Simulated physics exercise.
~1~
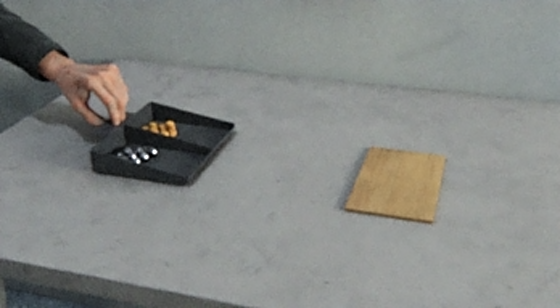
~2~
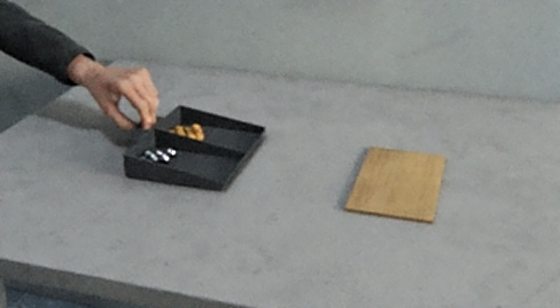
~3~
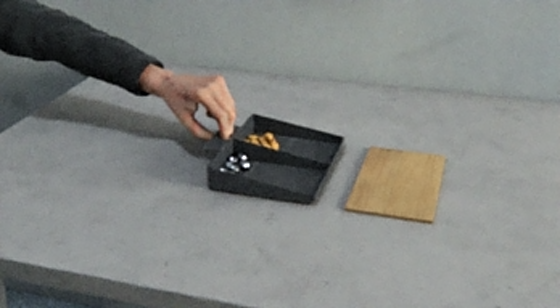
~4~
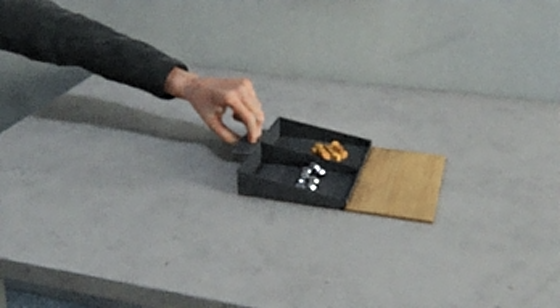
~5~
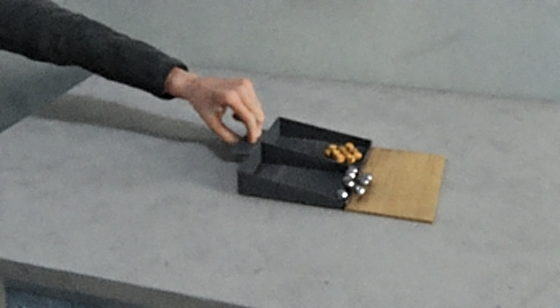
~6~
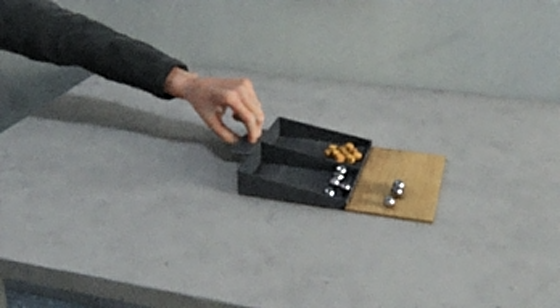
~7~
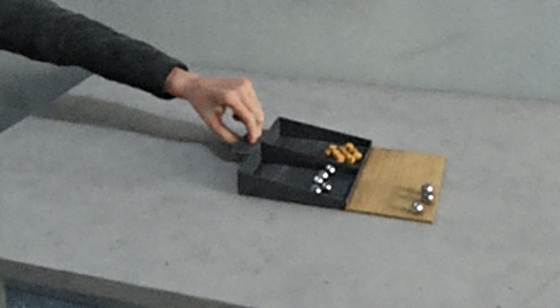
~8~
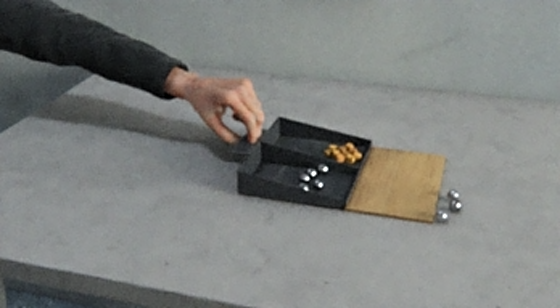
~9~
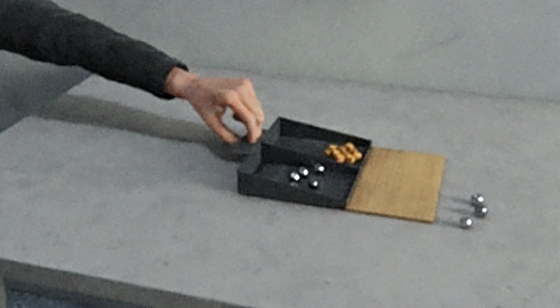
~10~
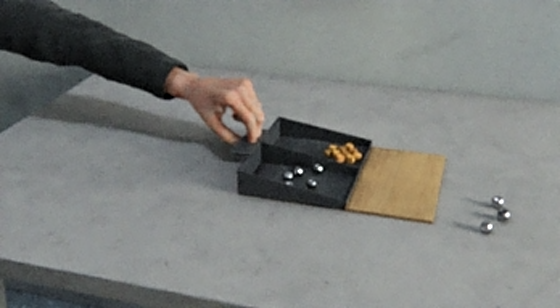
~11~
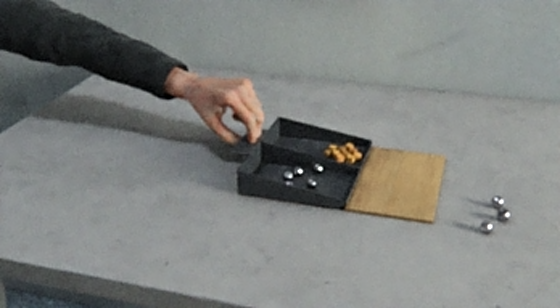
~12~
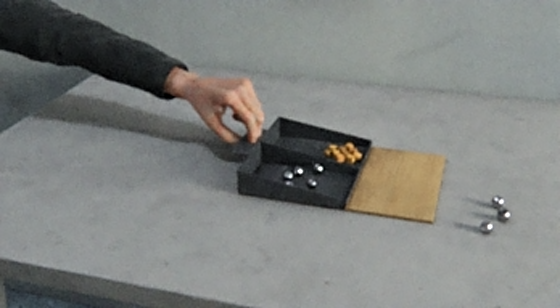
Hand pushing a divided black tray right into a wooden board, some silver balls spilling across it onto the grey table, orange pieces staying inside.
